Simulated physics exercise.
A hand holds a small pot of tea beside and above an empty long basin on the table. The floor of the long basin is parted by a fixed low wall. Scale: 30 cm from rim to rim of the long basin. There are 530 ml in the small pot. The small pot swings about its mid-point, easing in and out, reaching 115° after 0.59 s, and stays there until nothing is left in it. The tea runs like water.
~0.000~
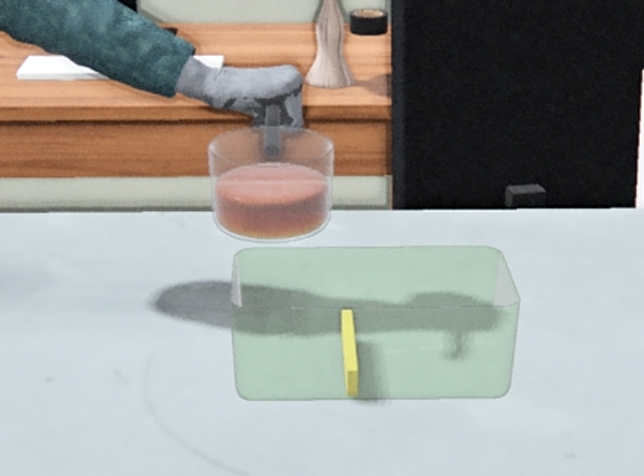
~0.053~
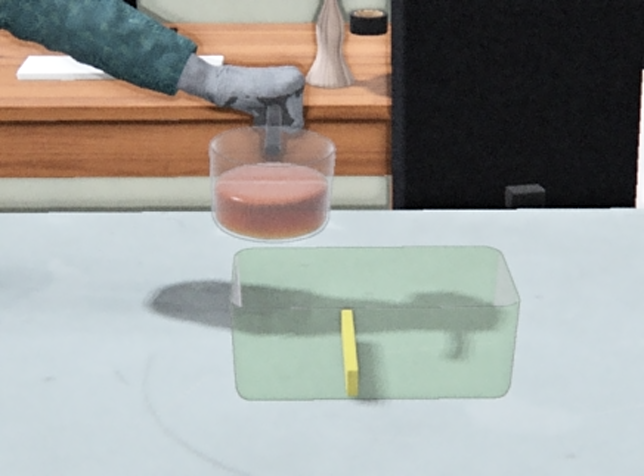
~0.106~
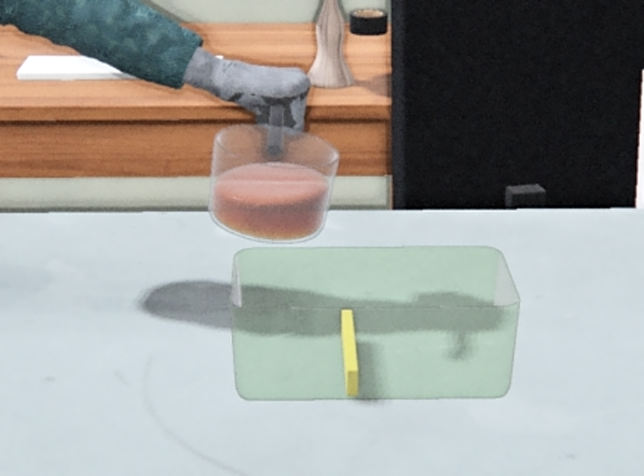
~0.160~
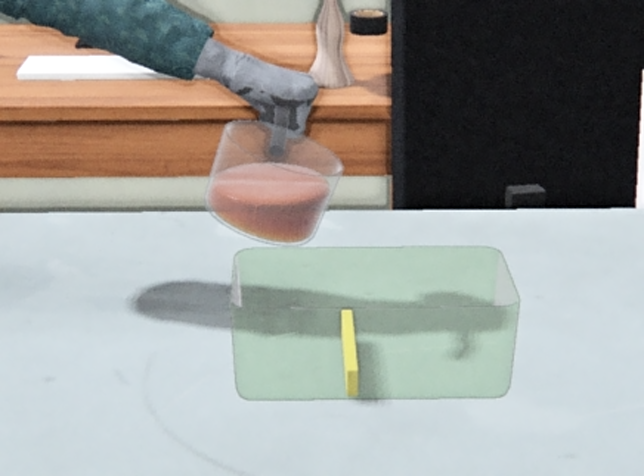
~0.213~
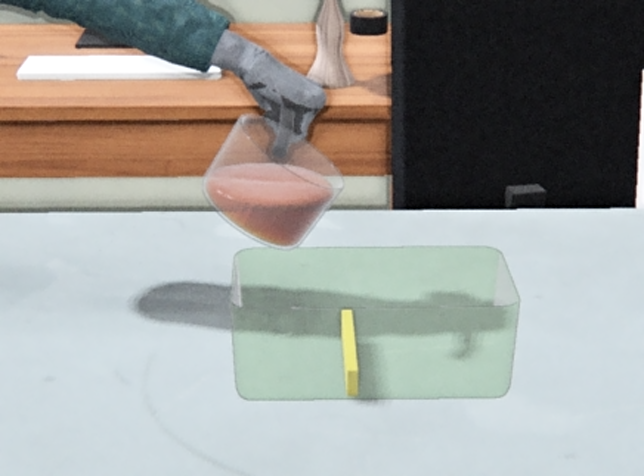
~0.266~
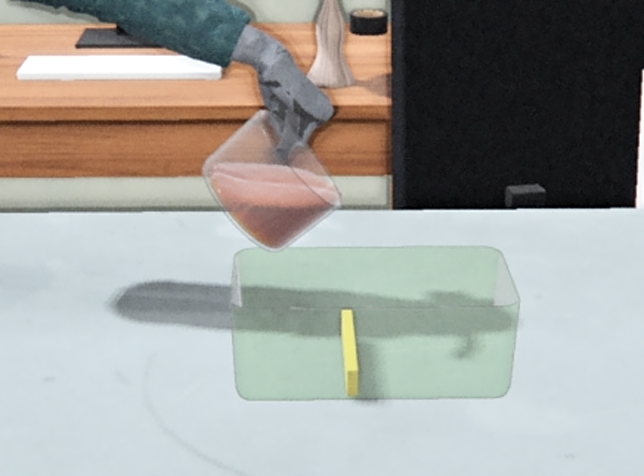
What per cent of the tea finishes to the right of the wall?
Roughly 66 per cent is past the wall.
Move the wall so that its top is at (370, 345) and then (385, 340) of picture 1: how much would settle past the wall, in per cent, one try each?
In turn about 35 and 15 per cent.
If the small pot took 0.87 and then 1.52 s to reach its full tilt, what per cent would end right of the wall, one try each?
In turn about 70 and 85 per cent.
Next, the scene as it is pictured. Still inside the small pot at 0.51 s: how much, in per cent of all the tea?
Some 26 per cent.
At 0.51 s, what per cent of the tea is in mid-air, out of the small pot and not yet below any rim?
Near 30 in a hundred.
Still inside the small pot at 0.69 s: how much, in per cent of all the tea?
Near 4 in a hundred.
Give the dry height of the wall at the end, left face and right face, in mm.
Left about 22 mm, right about 18 mm.
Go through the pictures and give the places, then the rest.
In the first frame, it leans 0°; its right rim is at (332, 147); the tea meets the walls at (215, 180) and (329, 180); the long basin's rim runs from (233, 279) to (510, 277); the wall's top is at (350, 340).
In the second frame, it leans 2°; its right rim is at (334, 150); the tea meets the walls at (214, 181) and (329, 180).
In the third frame, it leans 9°; its right rim is at (337, 157); the tea meets the walls at (214, 181) and (330, 181).
In the fourth frame, it leans 20°; its right rim is at (341, 169); the tea meets the walls at (210, 180) and (331, 182).
In the fifth frame, it leans 33°; its right rim is at (343, 184); the tea meets the walls at (207, 177) and (335, 186).
In the sixth frame, it leans 49°; its right rim is at (339, 202); the tea meets the walls at (207, 169) and (337, 189).
By 0.51 s the tilt is 110° and 26 per cent is still to pour, 7 is left of the wall and 37 right of it.
By 0.69 s the tilt is 115° and 4 per cent is still to pour, 28 is left of the wall and 63 right of it.
By 0.88 s the tilt is 115° and 0 per cent is still to pour, 33 is left of the wall and 66 right of it.
By 1.09 s the tilt is 115° and 0 per cent is still to pour, 33 is left of the wall and 66 right of it.
At rest 33 per cent lies left of the wall, 66 right of it and 1 outside.
